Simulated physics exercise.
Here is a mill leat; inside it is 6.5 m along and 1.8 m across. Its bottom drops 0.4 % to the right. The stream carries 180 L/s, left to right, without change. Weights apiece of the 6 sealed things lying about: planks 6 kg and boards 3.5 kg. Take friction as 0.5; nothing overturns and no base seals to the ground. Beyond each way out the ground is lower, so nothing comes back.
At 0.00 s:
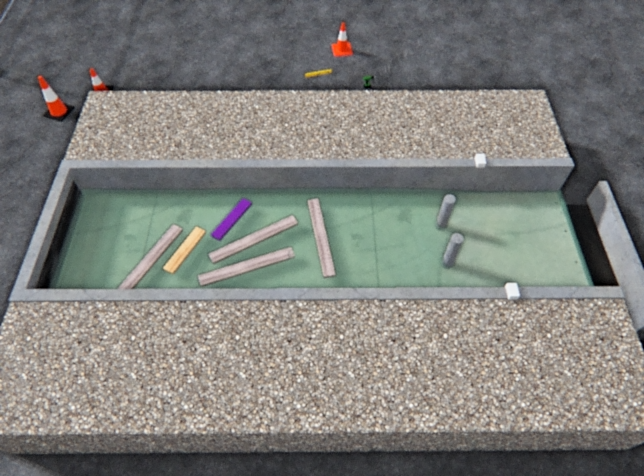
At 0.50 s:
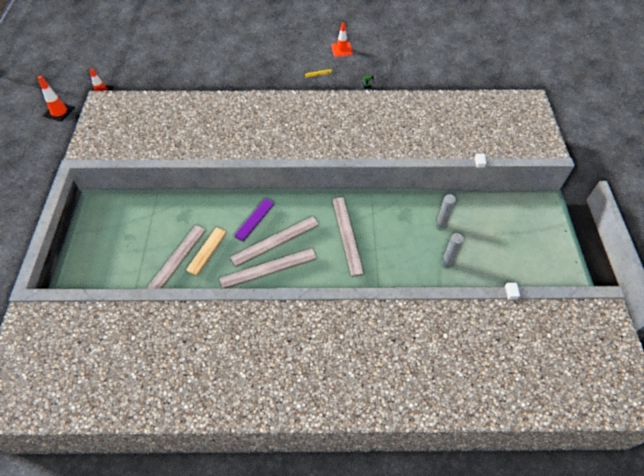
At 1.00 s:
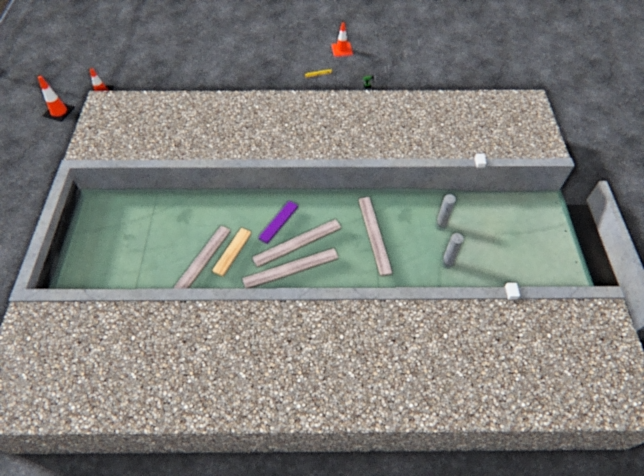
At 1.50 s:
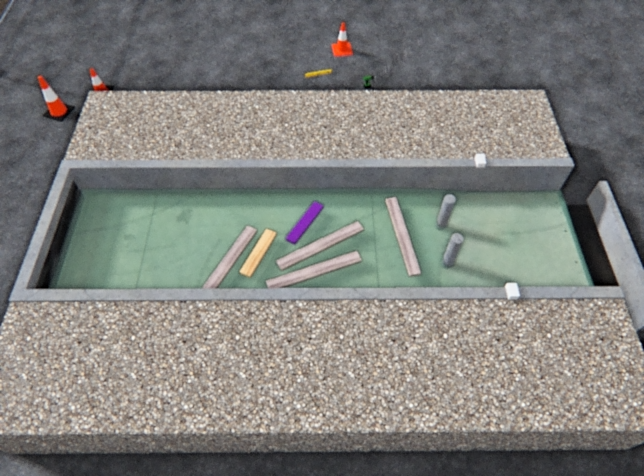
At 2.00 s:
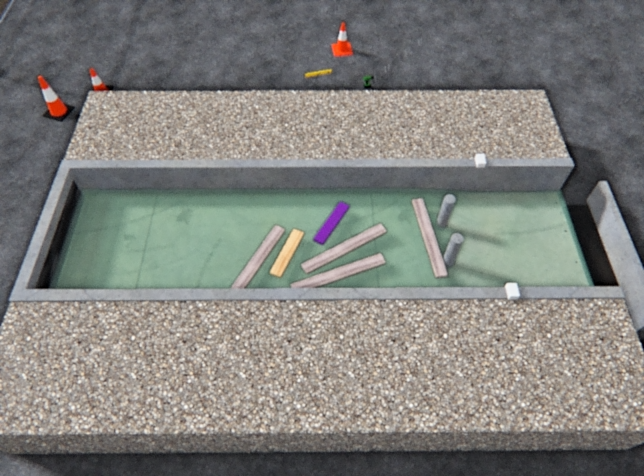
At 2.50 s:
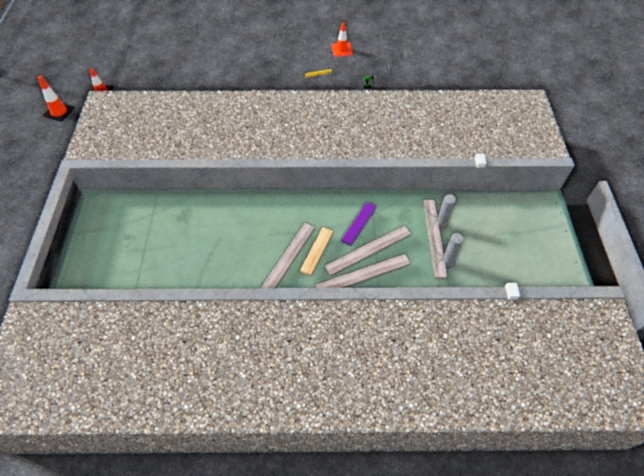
Six loose pieces, one purple, one yellow and four pale brown, drift together from left to right along a shallow channel of greenish water, seen from above at a steady angle. Pebbly banks flank the grey-walled channel, with two grey posts standing toward the right and orange cones on the dark ground behind. The leading pale plank reaches the posts and turns slightly against them, while the others keep drifting rightward behind it.
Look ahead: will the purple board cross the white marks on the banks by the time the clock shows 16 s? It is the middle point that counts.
The purple board stays short.
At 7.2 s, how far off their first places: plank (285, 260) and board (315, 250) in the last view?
In that order: 300 cm, 250 cm.
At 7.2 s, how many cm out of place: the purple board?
Roughly 250 cm by then.
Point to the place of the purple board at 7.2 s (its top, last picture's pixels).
Around (412, 217).
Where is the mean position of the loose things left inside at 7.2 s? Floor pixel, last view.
Around (397, 251).
After 3.5 s the purple board is near (407, 218), 2.3 m from its start, afloat; 0 of 6 are over the mark; 6 afloat.
After 7.2 s the purple board is near (412, 217), 2.4 m from its start, afloat; 0 of 6 are over the mark; 6 afloat.
After 12.0 s the purple board is near (412, 217), 2.4 m from its start, afloat; 0 of 6 are over the mark; 6 afloat.
After 16.0 s the purple board is near (412, 216), 2.4 m from its start, afloat; 0 of 6 are over the mark; 6 afloat.
